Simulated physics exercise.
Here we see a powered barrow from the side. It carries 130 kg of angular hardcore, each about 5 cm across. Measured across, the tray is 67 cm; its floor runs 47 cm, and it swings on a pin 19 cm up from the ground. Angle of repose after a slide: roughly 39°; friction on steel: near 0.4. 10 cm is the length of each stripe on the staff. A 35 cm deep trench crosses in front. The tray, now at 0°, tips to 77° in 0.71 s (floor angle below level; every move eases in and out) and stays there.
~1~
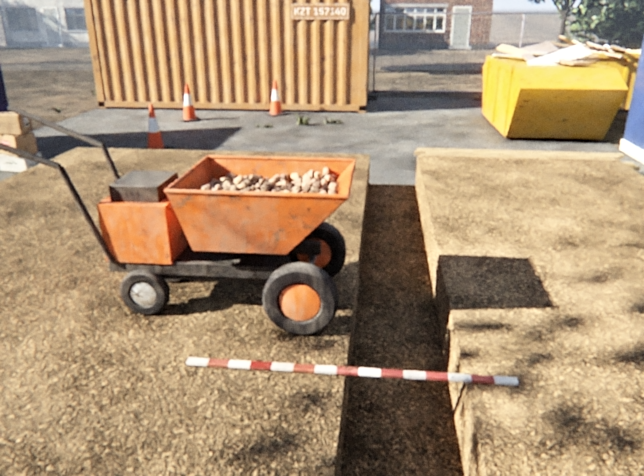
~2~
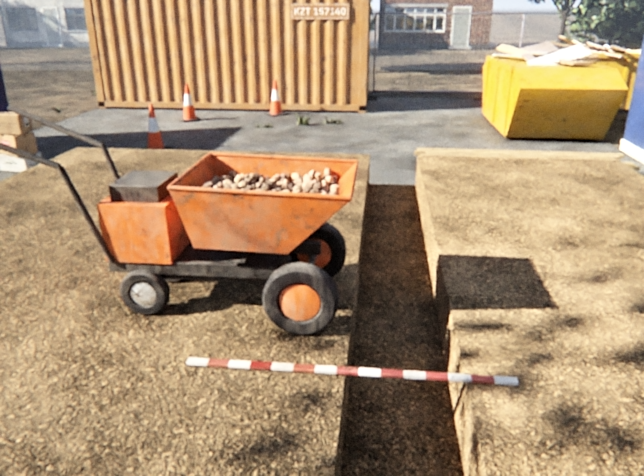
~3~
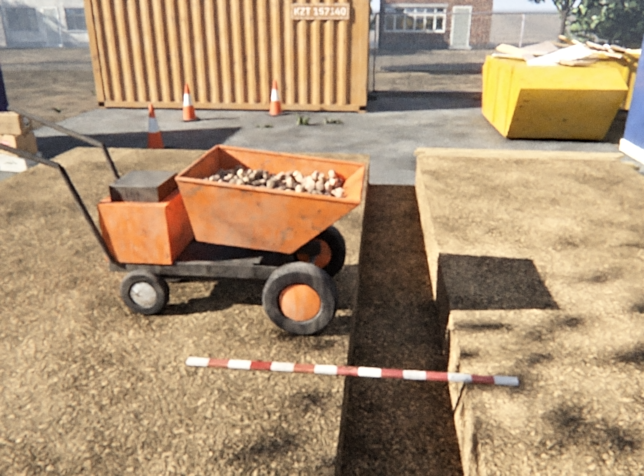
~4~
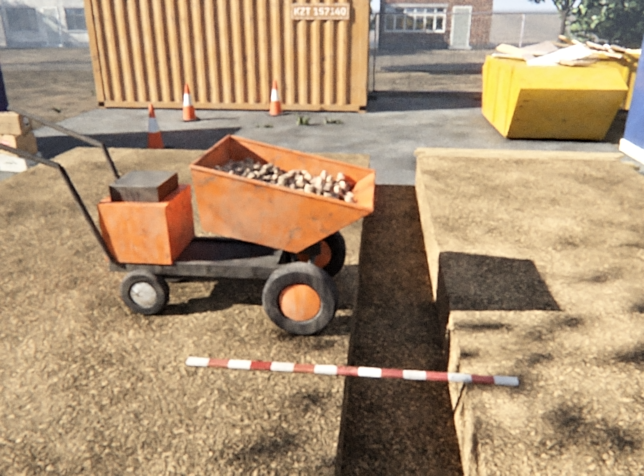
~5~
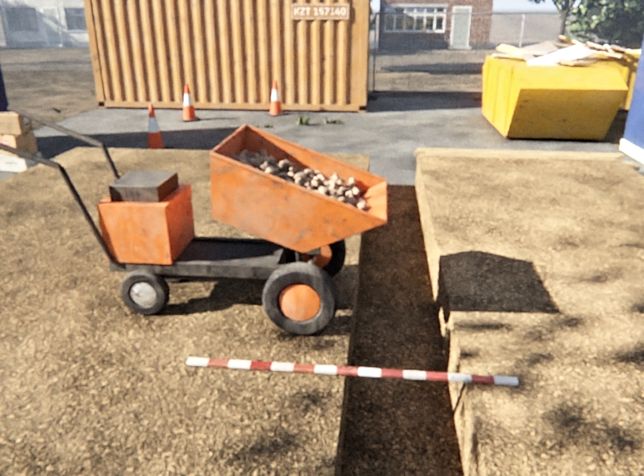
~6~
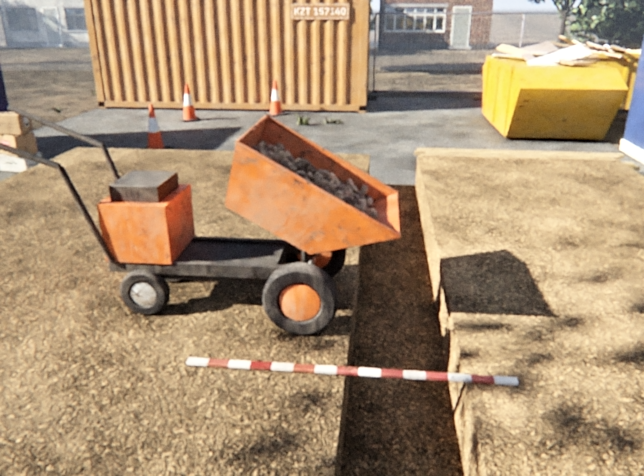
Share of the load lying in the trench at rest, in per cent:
64 per cent.
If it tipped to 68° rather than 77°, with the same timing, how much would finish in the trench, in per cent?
It comes out at about 65 percent.
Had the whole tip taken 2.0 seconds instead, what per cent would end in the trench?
Roughly 85% would finish there.
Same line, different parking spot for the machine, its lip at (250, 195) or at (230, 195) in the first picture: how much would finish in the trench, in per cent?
85 and 60 %.
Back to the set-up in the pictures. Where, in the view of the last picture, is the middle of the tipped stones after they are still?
I'd put it close to (437, 348).
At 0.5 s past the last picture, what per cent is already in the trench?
By that moment, roughly 25 per cent of the load.
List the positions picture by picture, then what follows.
Lip at (348, 197), floor tilted 0°, highest stones at (296, 178), in the first picture.
Lip at (351, 198), floor tilted 2°, highest stones at (286, 179), in the second picture.
The tray is at 6°, its lip at (360, 203); the top of the load is at (244, 176), in the third picture.
The tray is at 12°, its lip at (372, 210); the top of the load is at (248, 169), in the fourth picture.
The tray is at 20°, its lip at (386, 222); the top of the load is at (246, 159), in the fifth picture.
The tray is at 30°, its lip at (400, 237); the top of the load is at (263, 150), in the sixth picture.
Then, 0.2 s after the last picture the floor is at 65°, 100 % in the tray; the foremost stones are at (415, 272).
Then, 0.5 s after the last picture the floor is at 77°, 63 % in the tray, 25 % in the trench, 12 % past the trench; the foremost stones are at (489, 320).
Then, 0.9 s after the last picture the floor is at 77°, 9 % in the tray, 55 % in the trench, 37 % past the trench; the foremost stones are at (633, 332).
Then, 2.8 s after the last picture the floor is at 77°, 0 % in the tray, 64 % in the trench, 36 % past the trench; the foremost stones are past the picture's edge.
